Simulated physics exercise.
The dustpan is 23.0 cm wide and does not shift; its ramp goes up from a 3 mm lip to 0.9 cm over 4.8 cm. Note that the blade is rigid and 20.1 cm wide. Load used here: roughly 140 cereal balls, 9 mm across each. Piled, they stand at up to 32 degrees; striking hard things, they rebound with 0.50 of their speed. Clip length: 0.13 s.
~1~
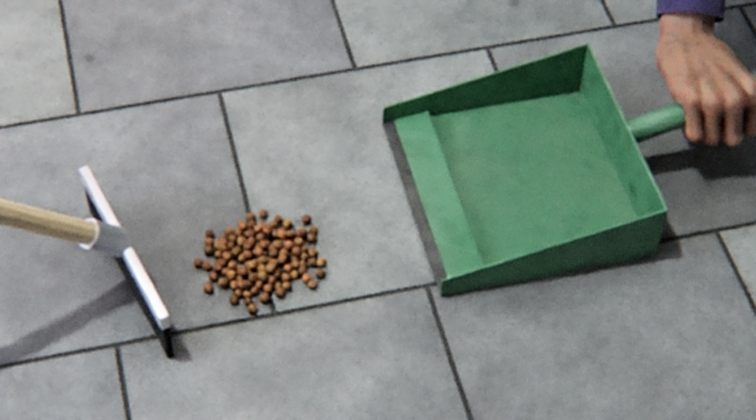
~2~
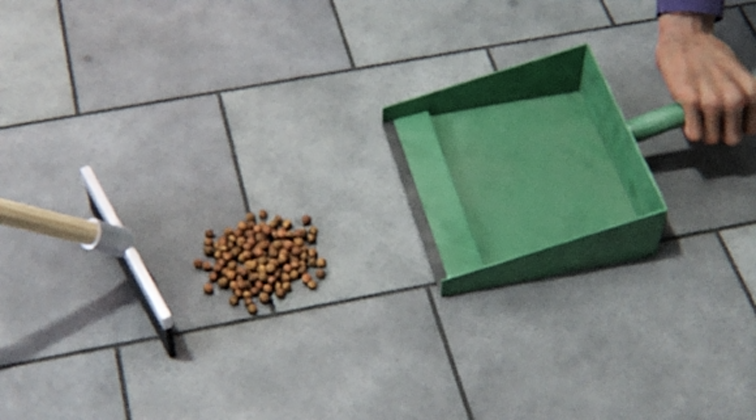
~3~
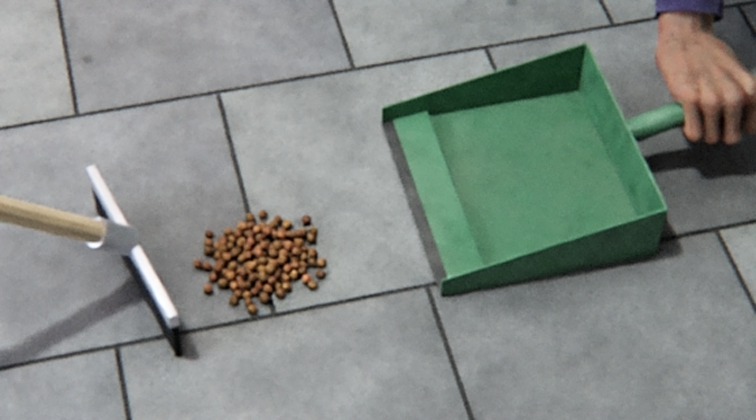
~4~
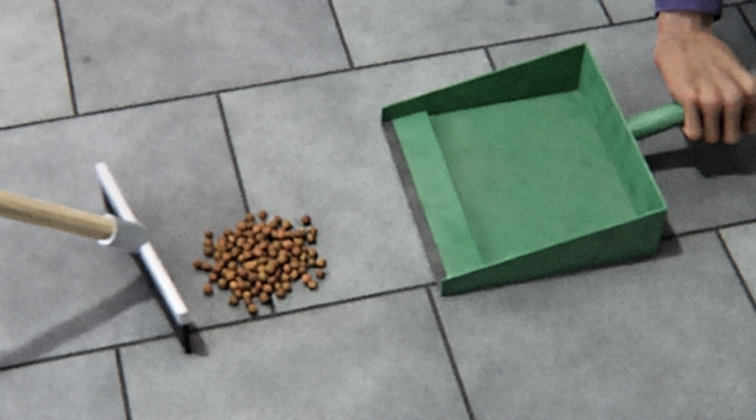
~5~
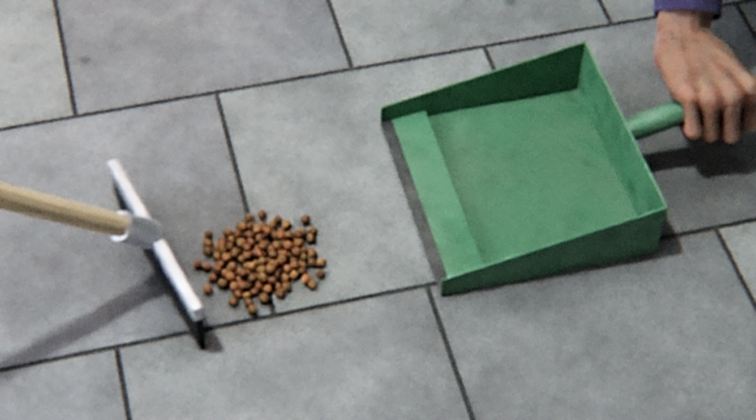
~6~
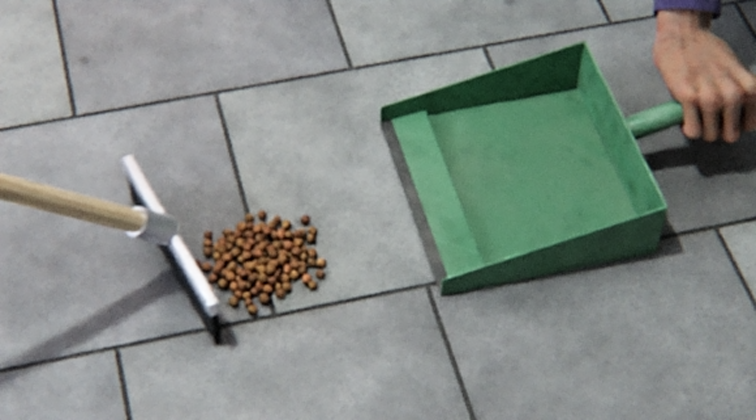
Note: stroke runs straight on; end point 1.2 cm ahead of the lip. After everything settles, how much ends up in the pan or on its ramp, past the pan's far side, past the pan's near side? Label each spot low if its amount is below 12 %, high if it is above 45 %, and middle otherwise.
In the pan or on its ramp: Middle, past the pan's far side: Low, past the pan's near side: Low.
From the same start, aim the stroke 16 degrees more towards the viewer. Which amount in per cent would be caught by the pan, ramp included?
15 %.
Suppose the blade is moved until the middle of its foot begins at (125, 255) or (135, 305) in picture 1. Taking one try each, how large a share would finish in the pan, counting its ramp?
Close to 35 in a hundred, then close to 20 in a hundred.
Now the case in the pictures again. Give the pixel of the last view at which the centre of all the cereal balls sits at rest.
Centre at rest, approx.: (404, 202) px.
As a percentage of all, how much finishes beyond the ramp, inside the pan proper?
Estimate: About 10 %.
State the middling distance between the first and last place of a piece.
It works out to some 16 cm.
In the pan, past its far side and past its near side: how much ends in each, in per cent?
Pan: 35%. Far side: 0%. Near side: 0%.
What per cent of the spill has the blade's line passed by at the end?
Estimate: Near 5 %.
Then, 0.18 s after the last picture, middle of the blade 14 cm from the lip; 0 % over the lip, far side 0 %, near side 0 %.
Then, 0.30 s after the last picture, middle of the blade 7 cm from the lip; 0 % over the lip, far side 0 %, near side 0 %.
Then, 0.56 s after the last picture, middle of the blade 4 cm from the lip; 35 % over the lip, far side 0 %, near side 0 %.
In the end, pan 35 %, far side 0 %, near side 0 %, in front of the lip or behind the blade 60 %.
